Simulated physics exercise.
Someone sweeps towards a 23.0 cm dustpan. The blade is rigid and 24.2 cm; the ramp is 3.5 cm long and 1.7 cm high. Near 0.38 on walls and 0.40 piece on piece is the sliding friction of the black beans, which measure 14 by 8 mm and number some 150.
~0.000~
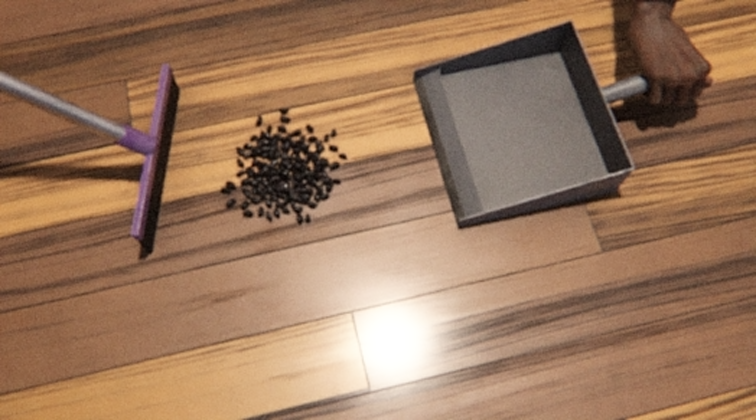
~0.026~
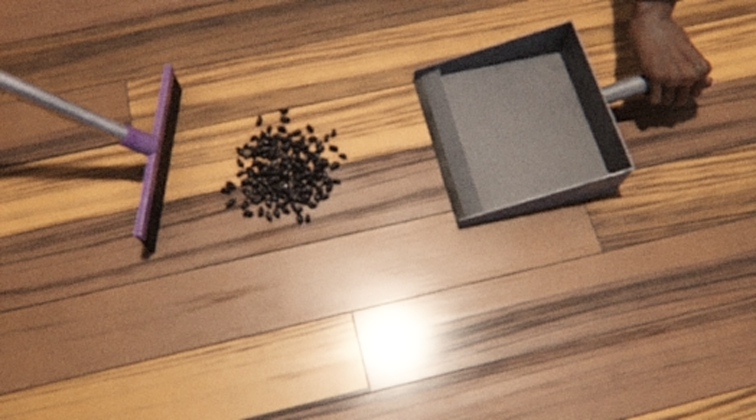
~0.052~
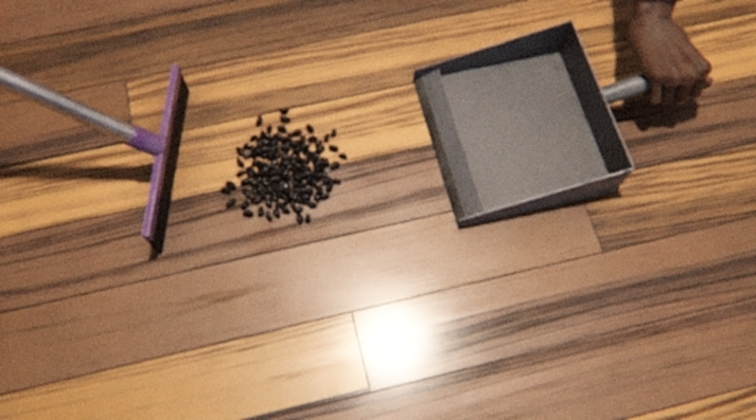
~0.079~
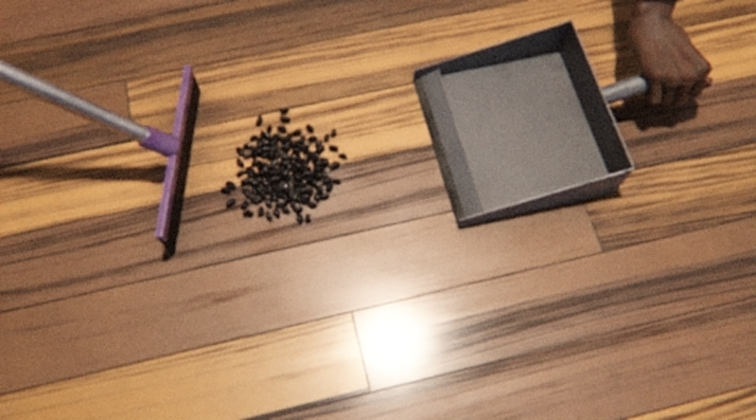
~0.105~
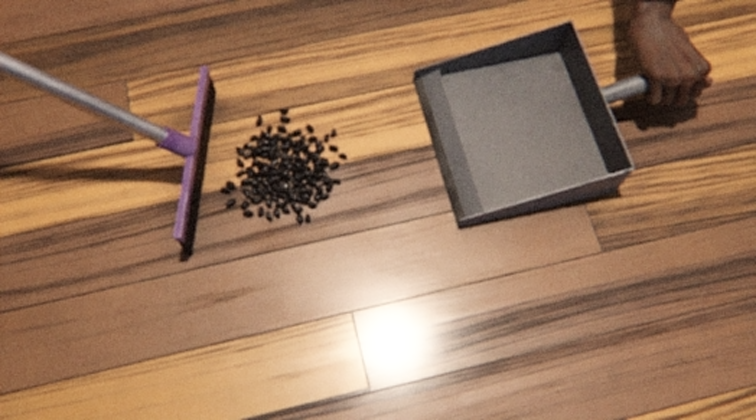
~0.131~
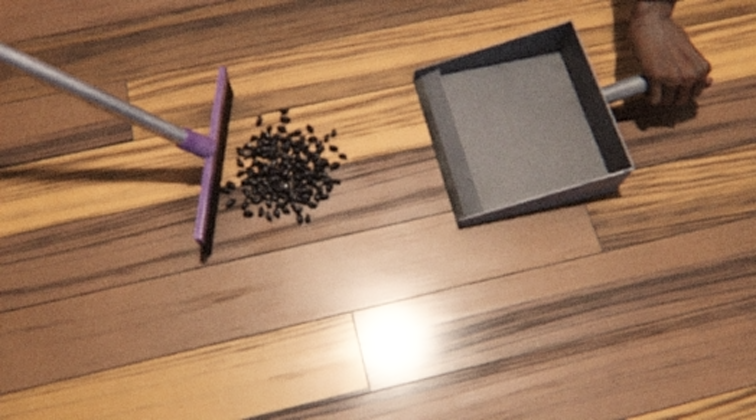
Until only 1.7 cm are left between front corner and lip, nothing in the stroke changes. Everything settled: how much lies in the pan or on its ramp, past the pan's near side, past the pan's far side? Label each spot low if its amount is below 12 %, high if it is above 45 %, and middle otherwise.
In the pan or on its ramp: Middle, past the pan's near side: Middle, past the pan's far side: Low.
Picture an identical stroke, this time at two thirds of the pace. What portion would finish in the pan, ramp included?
It would be around 15 per cent.
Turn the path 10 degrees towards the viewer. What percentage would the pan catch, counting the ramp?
The pan, ramp included, would get around 25 per cent.
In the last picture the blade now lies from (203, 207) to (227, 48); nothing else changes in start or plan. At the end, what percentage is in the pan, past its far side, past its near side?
Pan 15; far 5; near 5.
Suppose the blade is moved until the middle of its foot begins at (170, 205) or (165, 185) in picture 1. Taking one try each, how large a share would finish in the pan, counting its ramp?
Close to 35 in a hundred, then close to 35 in a hundred.
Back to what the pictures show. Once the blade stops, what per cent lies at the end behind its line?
Roughly 0 percent of it.
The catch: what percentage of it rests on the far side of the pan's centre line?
Around 30 in a hundred.
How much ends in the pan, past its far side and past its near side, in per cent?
Pan 30, near side 20, far side 0.
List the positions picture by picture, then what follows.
Blade from (138, 236) to (168, 71), moved 0.0 cm, 0 of the pieces shifted so far; middle of the pieces at (281, 170); pan at (525, 131), in the first frame.
Blade from (140, 236) to (170, 72), moved 0.3 cm, 0 of the pieces shifted so far; middle of the pieces at (281, 170), in the second frame.
Blade from (148, 236) to (177, 72), moved 1.3 cm, 0 of the pieces shifted so far; middle of the pieces at (281, 170), in the third frame.
Blade from (162, 237) to (189, 73), moved 2.9 cm, 0 of the pieces shifted so far; middle of the pieces at (281, 170), in the fourth frame.
Blade from (180, 238) to (206, 73), moved 5.1 cm, 0 of the pieces shifted so far; middle of the pieces at (281, 170), in the fifth frame.
Blade from (200, 239) to (224, 74), moved 7.6 cm, 0 of the pieces shifted so far; middle of the pieces at (281, 170); pan at (525, 131). The blade's pace is about 0.94 m/s, heading 17 degrees towards the viewer's side, in the sixth frame.
After 0.27 s, middle of the blade 16 cm from the lip; 0 % over the lip, far side 0 %, near side 0 %.
After 0.37 s, middle of the blade 8 cm from the lip; 0 % over the lip, far side 0 %, near side 10 %.
Then, at 0.60 s, middle of the blade 5 cm from the lip; 30 % over the lip, far side 0 %, near side 20 %.
At rest (2.7 s), pan 30 %, near side 20 %, far side 0 %, in front of the lip or behind the blade 50 %.
